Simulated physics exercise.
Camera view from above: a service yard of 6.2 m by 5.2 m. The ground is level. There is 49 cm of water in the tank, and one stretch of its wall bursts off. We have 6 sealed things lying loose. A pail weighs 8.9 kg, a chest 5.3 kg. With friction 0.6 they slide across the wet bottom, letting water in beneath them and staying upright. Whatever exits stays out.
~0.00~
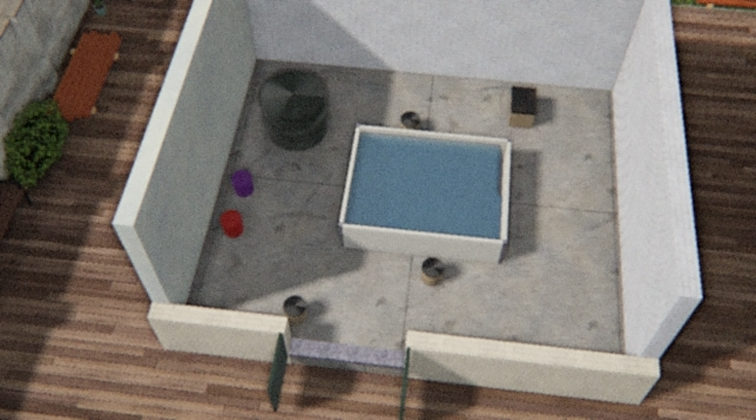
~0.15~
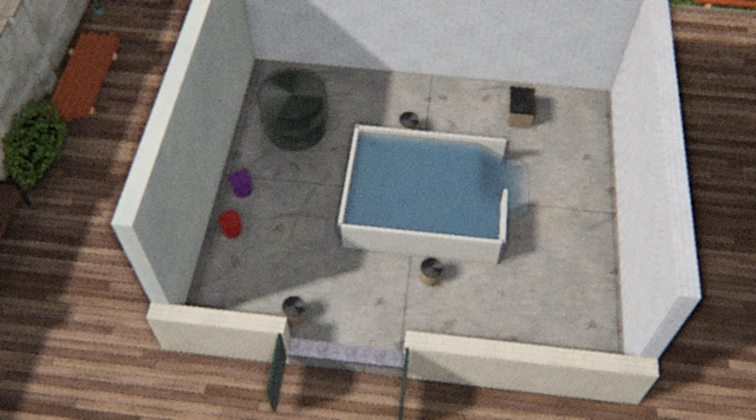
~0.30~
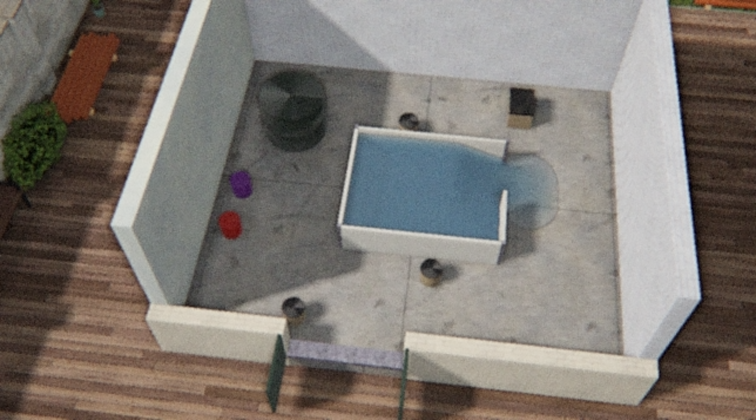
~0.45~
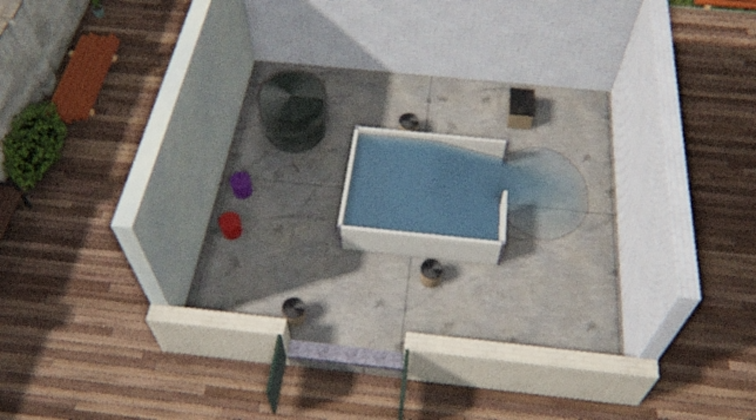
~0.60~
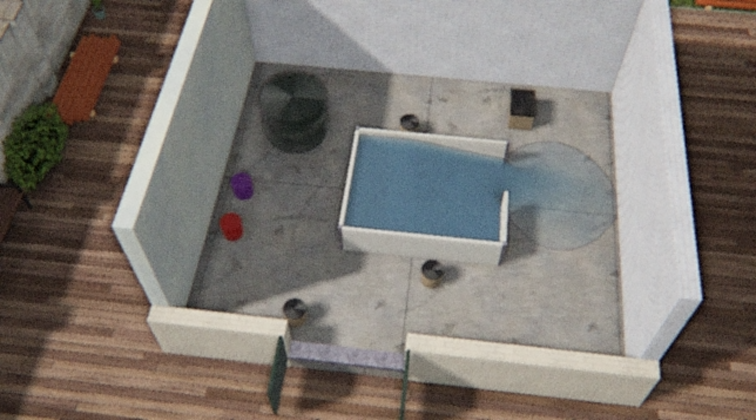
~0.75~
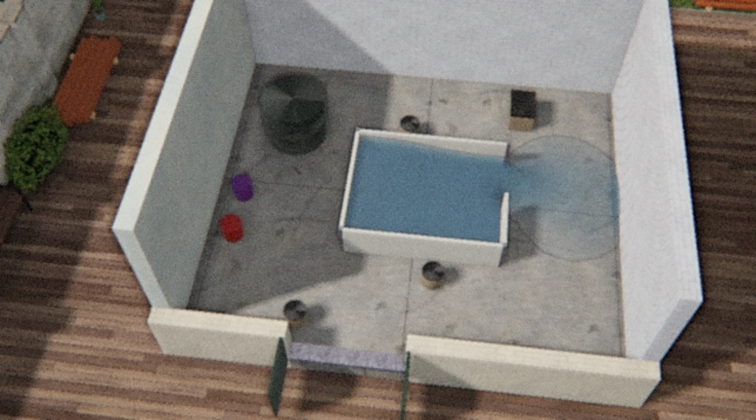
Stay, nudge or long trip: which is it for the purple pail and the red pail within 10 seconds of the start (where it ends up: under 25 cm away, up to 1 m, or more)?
Here's my call: The purple pail remains in place while the red pail remains in place.
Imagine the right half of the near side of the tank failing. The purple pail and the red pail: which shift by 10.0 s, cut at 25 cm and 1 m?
The purple pail remains where it was; the red pail remains where it was.
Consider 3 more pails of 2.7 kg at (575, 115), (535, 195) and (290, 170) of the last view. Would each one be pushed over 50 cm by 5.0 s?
Order as asked - farther, farther, not as far.
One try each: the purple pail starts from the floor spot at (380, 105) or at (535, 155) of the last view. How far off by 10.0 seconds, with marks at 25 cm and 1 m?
Well, it scarcely moves on the first try and is shoved partway on the second.
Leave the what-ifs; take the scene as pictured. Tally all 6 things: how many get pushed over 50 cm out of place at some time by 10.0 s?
Count: 1.
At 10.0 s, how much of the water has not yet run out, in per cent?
96 %.
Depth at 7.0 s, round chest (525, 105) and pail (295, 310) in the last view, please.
Close to 6 and 4 centimetres.
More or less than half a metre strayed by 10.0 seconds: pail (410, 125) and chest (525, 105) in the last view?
Within the limit, then beyond the limit.
After 2.0 s the purple pail is near (242, 183), 0.0 m from its start, aground; the red pail is near (231, 223), 0.0 m from its start, aground; 0 of 6 are out; 0 afloat.
After 4.5 s the purple pail is near (242, 183), 0.0 m from its start, aground; the red pail is near (231, 223), 0.0 m from its start, aground; 0 of 6 are out; 1 afloat.
After 7.0 s the purple pail is near (242, 183), 0.0 m from its start, aground; the red pail is near (231, 223), 0.0 m from its start, aground; 0 of 6 are out; 1 afloat.
After 10.0 s the purple pail is near (242, 183), 0.0 m from its start, aground; the red pail is near (231, 223), 0.0 m from its start, aground; 0 of 6 are out; 1 afloat.
